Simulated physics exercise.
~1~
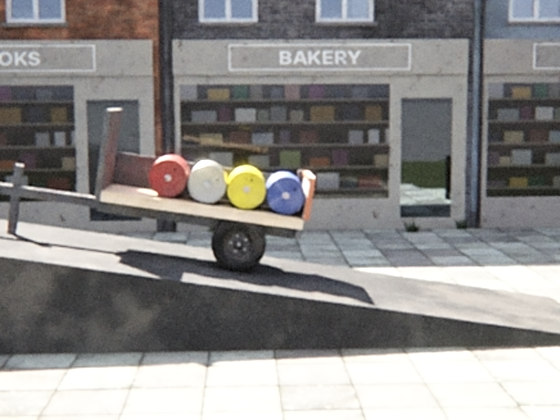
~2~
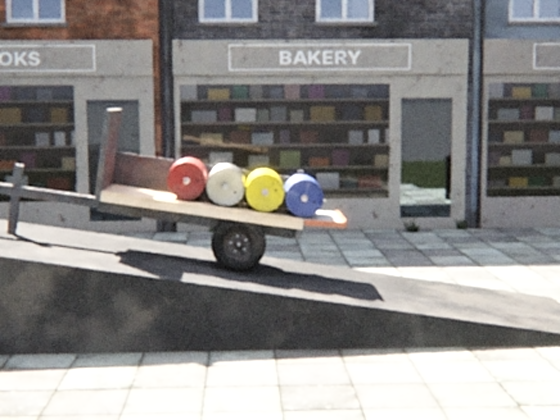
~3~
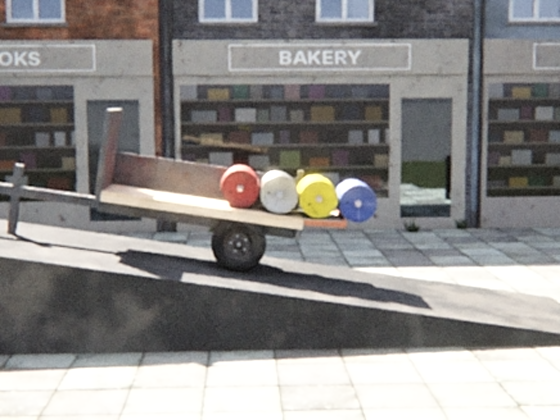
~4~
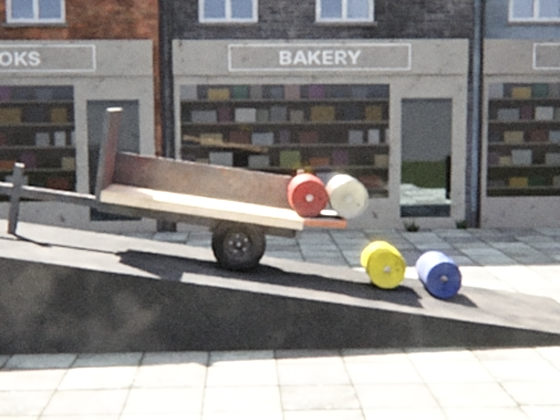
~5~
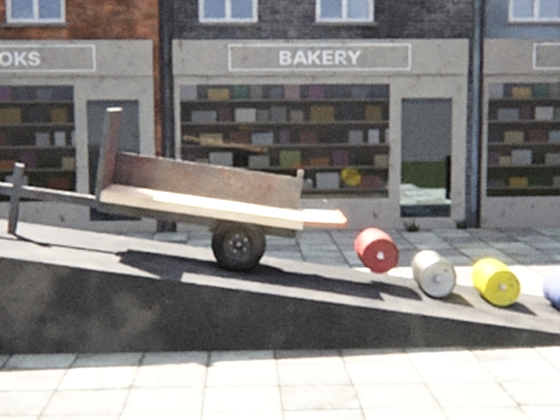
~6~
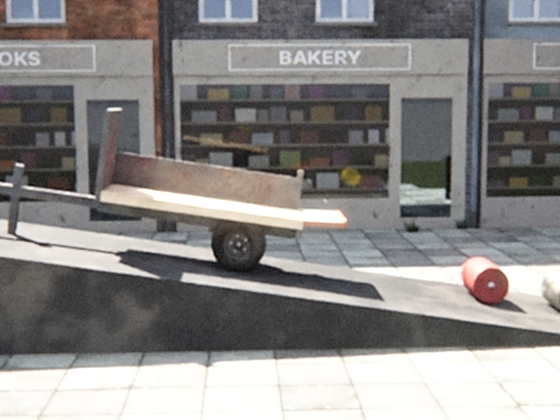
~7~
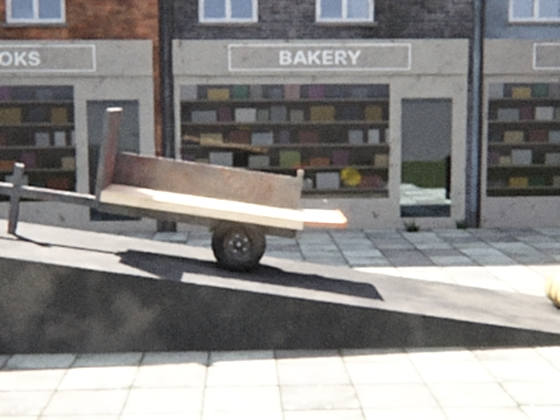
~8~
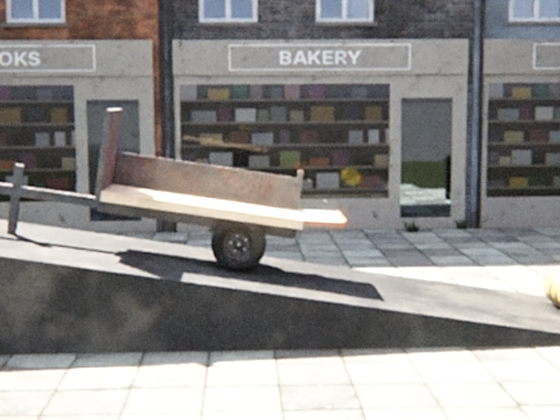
A trailer's tailgate drops and four colored kegs roll off, down the slope to the right.
